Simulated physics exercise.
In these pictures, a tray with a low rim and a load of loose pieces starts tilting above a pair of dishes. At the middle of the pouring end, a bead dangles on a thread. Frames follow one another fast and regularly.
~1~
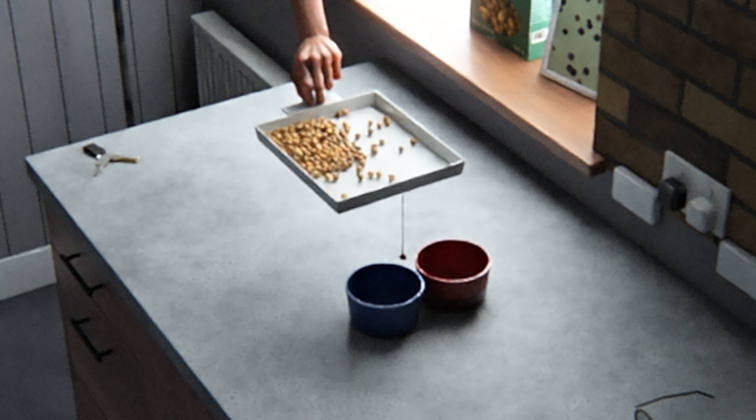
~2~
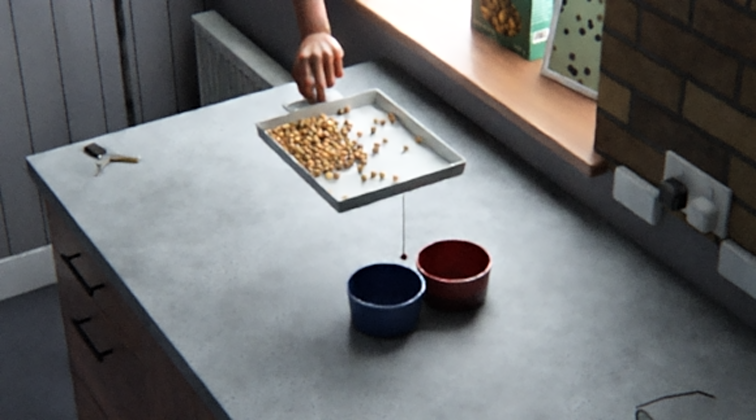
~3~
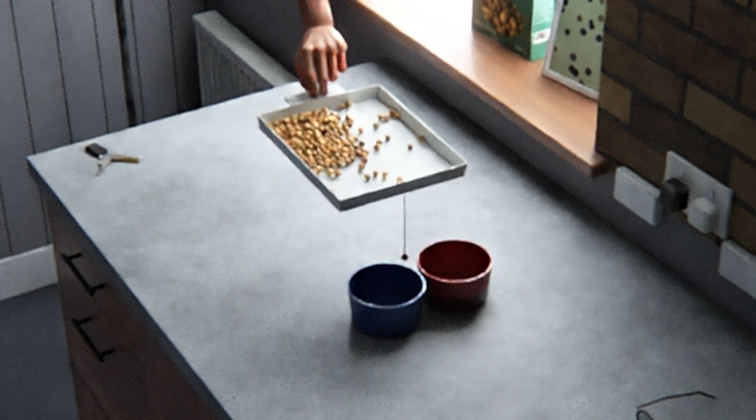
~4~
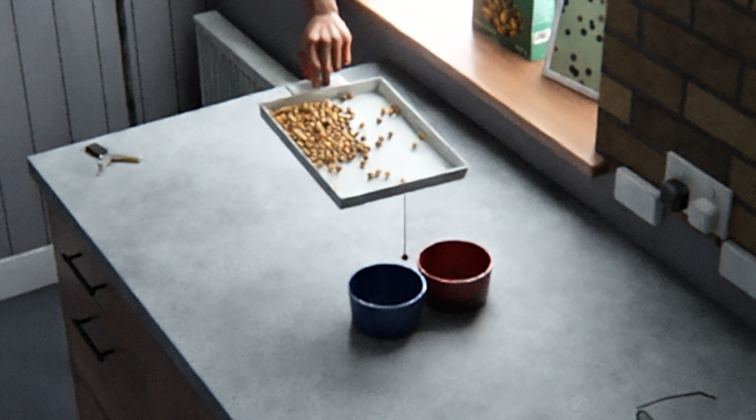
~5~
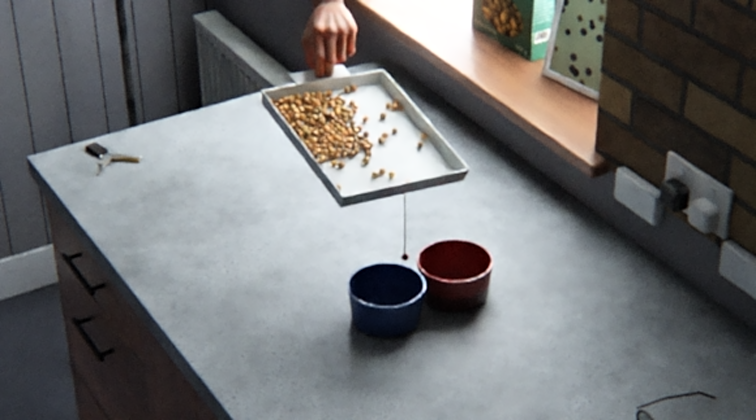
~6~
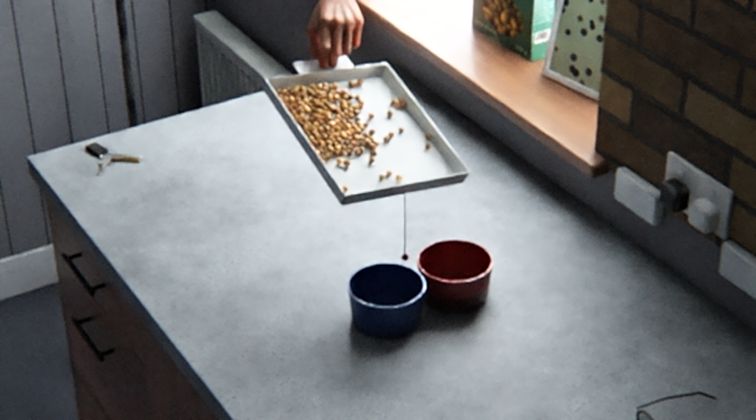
A hand slowly raised the handle end of a white tray of round wooden beads above a blue dish and a red dish, tilting it toward its right front corner as the beads began shifting.
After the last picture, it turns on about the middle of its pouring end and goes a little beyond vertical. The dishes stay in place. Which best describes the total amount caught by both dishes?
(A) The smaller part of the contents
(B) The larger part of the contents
B.
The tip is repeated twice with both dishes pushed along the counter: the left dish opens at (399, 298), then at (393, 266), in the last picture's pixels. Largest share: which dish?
Placement one: The right-positioned dish. Placement two: The right-positioned dish.
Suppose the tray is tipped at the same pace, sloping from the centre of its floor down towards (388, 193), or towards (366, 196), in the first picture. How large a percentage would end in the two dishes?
First case: 60 %; second case: 40 %.
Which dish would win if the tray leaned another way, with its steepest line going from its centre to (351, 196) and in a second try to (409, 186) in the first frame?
Going by the two slopes in order, it's the left-side one and then the right-side one.
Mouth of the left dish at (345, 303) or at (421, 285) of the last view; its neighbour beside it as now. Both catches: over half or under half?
At place one not up to half; at place two in excess of half.
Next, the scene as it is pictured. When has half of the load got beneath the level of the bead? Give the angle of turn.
Around 95° at that moment.
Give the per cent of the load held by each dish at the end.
Final share: Left dish at 0 per cent, right dish at 80 per cent.
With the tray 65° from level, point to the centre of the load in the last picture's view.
I'd put it at about (445, 182).
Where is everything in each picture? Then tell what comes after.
The first picture shows corners of the pouring end near (338, 200) and (462, 160), level; middle of the load near (317, 147), round wooden beads; left dish near (404, 317); right dish near (473, 292); bead on its thread near (403, 257).
The second picture shows corners of the pouring end near (339, 199) and (463, 160), level; middle of the load near (318, 145), only a few on the move.
The third picture shows corners of the pouring end near (341, 198) and (465, 163), tipped barely, lowest at the right corner; middle of the load near (319, 140), a little on the move.
The fourth picture shows corners of the pouring end near (342, 197) and (466, 165), tipped a little, lowest at the right corner; middle of the load near (321, 132), a little on the move.
The fifth picture shows corners of the pouring end near (344, 195) and (467, 168), tipped a little, lowest at the right corner; middle of the load near (324, 125), a little on the move.
The sixth picture shows corners of the pouring end near (346, 193) and (467, 171), tipped clearly, lowest at the right corner; middle of the load near (330, 120), the bulk on the move; left dish near (406, 317); right dish near (475, 292).
Shortly afterwards, tray tipped steeply; near two thirds on the tray; a little in the right dish; a little outside both; a little in the air.
Next, tray tipped past a quarter turn; near a quarter on the tray; near half in the right dish; near a quarter outside both; a little in the air.
Some moments later, tray tipped past a quarter turn; the bulk in the right dish; near a quarter outside both.
In the end, tray tipped past a quarter turn; none at all in the left dish; the bulk in the right dish; near a quarter outside both.
